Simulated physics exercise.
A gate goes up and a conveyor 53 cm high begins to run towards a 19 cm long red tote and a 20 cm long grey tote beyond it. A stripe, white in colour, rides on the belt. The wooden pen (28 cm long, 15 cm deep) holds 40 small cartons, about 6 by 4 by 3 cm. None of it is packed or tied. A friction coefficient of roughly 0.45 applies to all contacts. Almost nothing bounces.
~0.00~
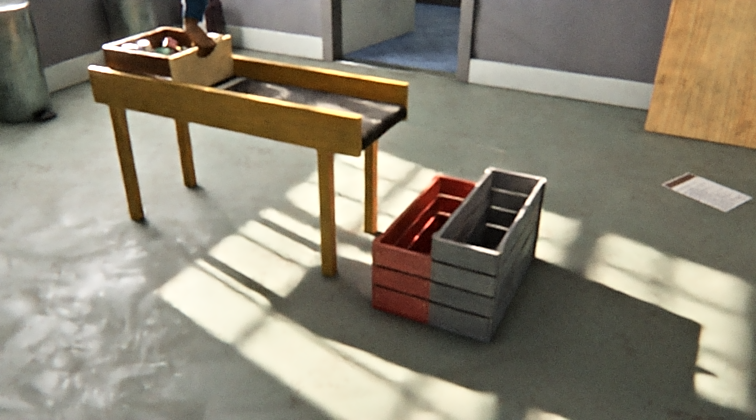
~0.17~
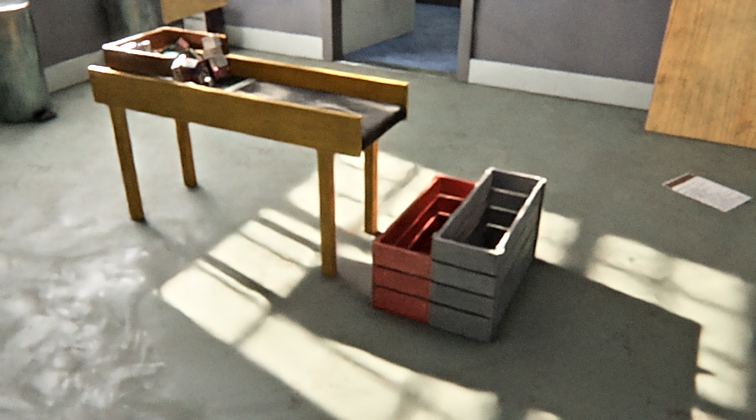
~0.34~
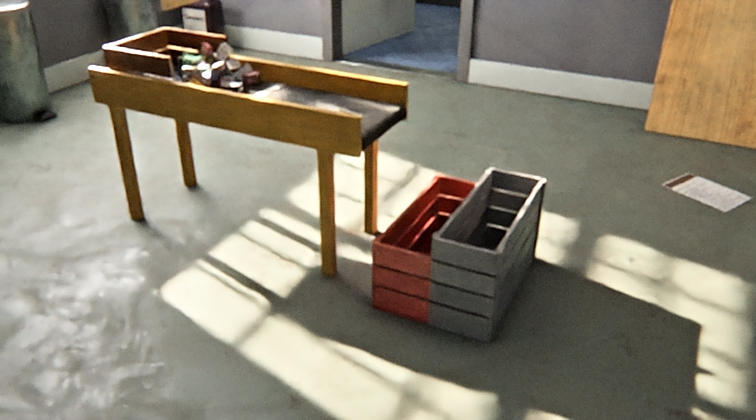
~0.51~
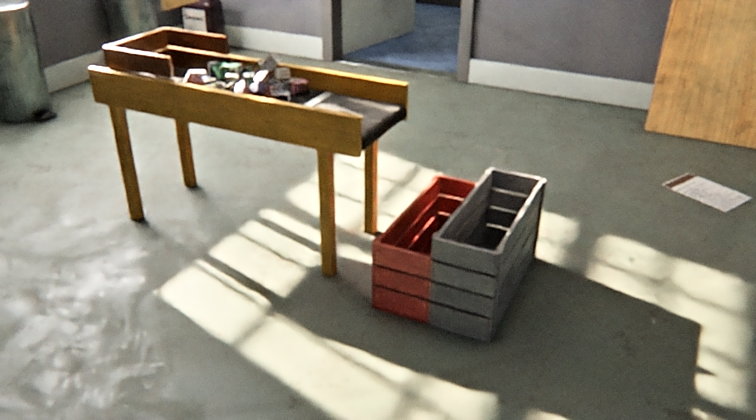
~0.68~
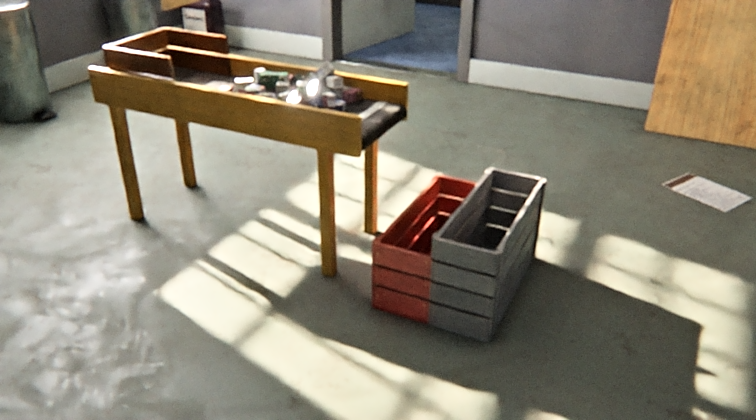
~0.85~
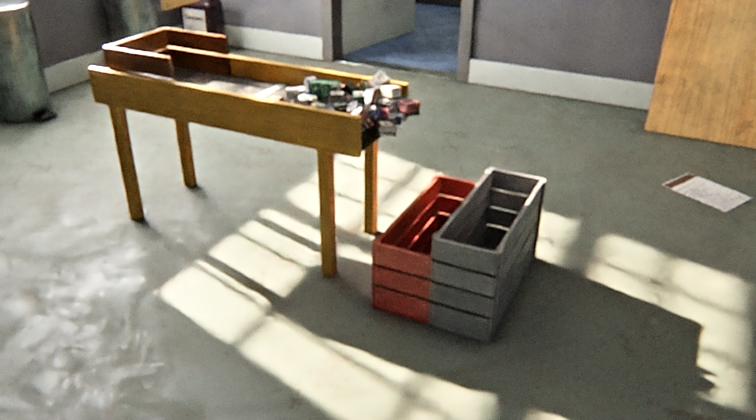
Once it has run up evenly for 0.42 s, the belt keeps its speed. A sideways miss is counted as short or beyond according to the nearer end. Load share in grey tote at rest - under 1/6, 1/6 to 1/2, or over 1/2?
1/6 to 1/2.
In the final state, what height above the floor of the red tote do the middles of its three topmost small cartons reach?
That is close to 9 centimetres.
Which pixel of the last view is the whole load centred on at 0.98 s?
Somewhere near (394, 117) in the last picture's pixels.
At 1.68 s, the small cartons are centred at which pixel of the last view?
The centre sits near (444, 265).
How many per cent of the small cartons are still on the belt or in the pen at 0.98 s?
Estimate: Some 45 %.
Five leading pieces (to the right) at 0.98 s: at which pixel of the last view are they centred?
Their mean place is roughly (437, 158) in the last picture.
After 0.98 s, 18 on the belt and 22 in the air.
After 1.15 s, 1 in the red tote, 3 in the grey tote, 4 on the belt and 32 in the air.
After 1.38 s, 16 in the red tote, 13 in the grey tote and 11 in the air.
When it is over (at 1.68 s), 23 in the red tote, 16 in the grey tote and 1 on the ground beyond the grey tote. Asked share, 16 of 40, 40 per cent.
